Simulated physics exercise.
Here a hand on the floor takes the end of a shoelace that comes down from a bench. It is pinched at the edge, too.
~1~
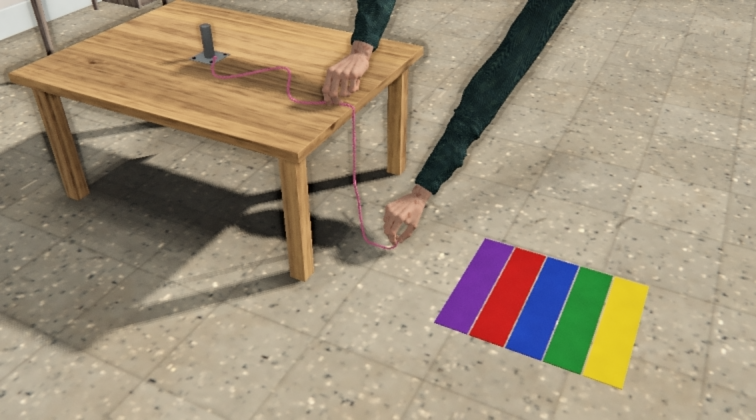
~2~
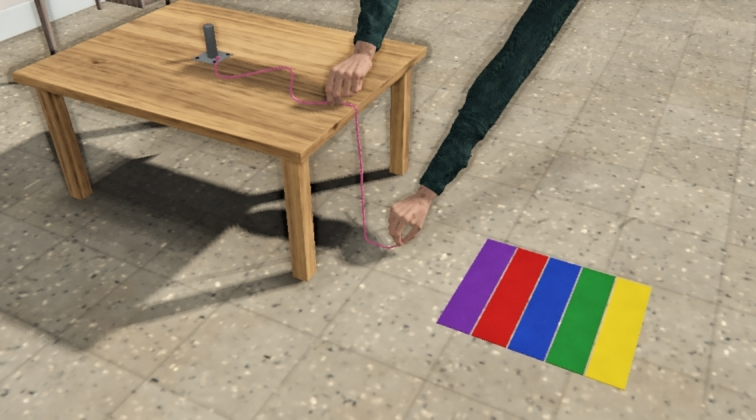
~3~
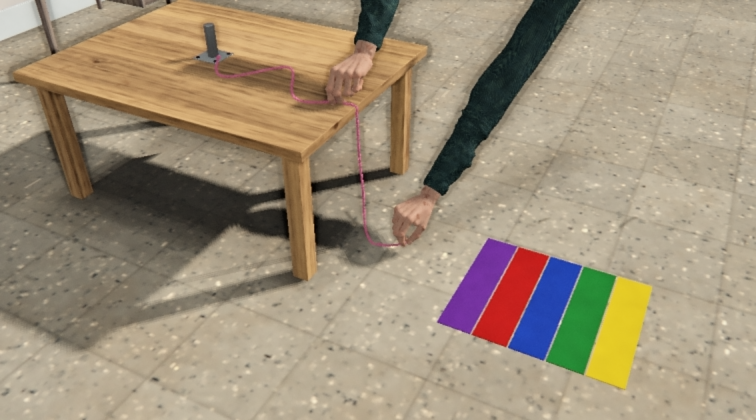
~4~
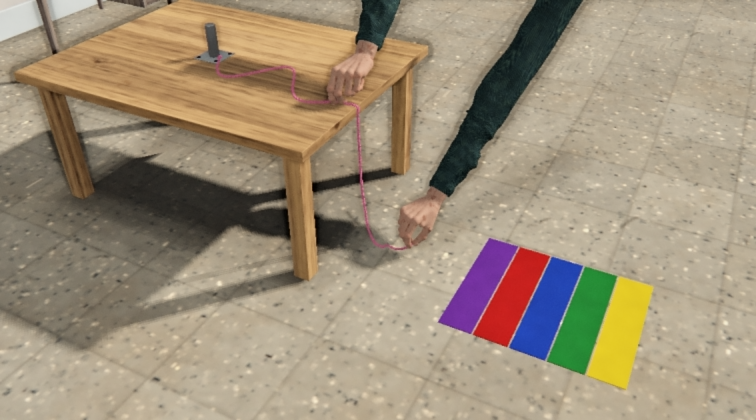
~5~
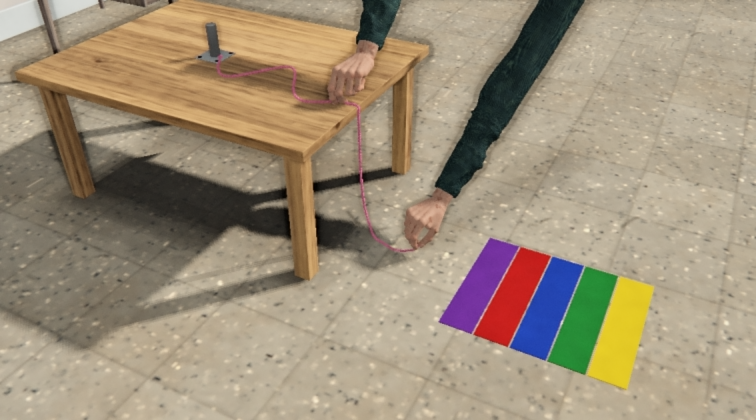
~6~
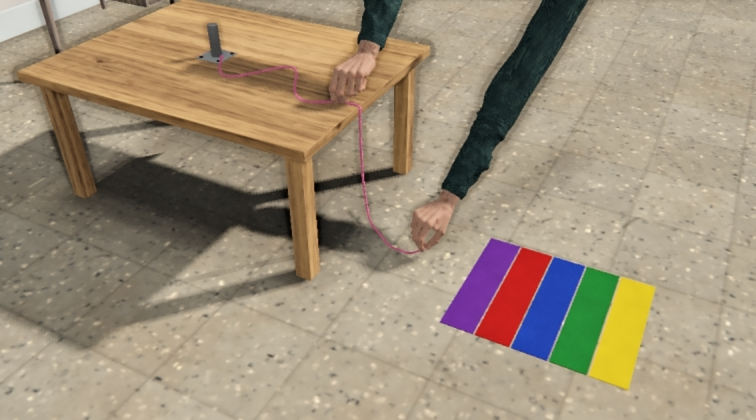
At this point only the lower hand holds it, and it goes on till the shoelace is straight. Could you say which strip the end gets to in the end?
It gets to the green strip.
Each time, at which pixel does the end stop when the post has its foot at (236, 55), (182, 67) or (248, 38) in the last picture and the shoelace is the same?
In order, it comes out close to (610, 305), (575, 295) and (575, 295).
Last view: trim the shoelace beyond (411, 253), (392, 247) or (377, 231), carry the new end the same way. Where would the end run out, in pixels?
In that order: (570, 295), (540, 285) and (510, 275).
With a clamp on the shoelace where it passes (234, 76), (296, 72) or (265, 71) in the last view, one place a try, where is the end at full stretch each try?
Result per try (px, approx.): (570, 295); (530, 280); (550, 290).
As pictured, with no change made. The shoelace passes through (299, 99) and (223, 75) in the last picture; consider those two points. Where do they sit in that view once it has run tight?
You'll find the first mark at (372, 112) and the second mark at (255, 67).
Soon after, end near (530, 281); over red.
Then, end near (568, 293); over blue.
At full stretch, end near (591, 301); over green. The end stops over the green strip.
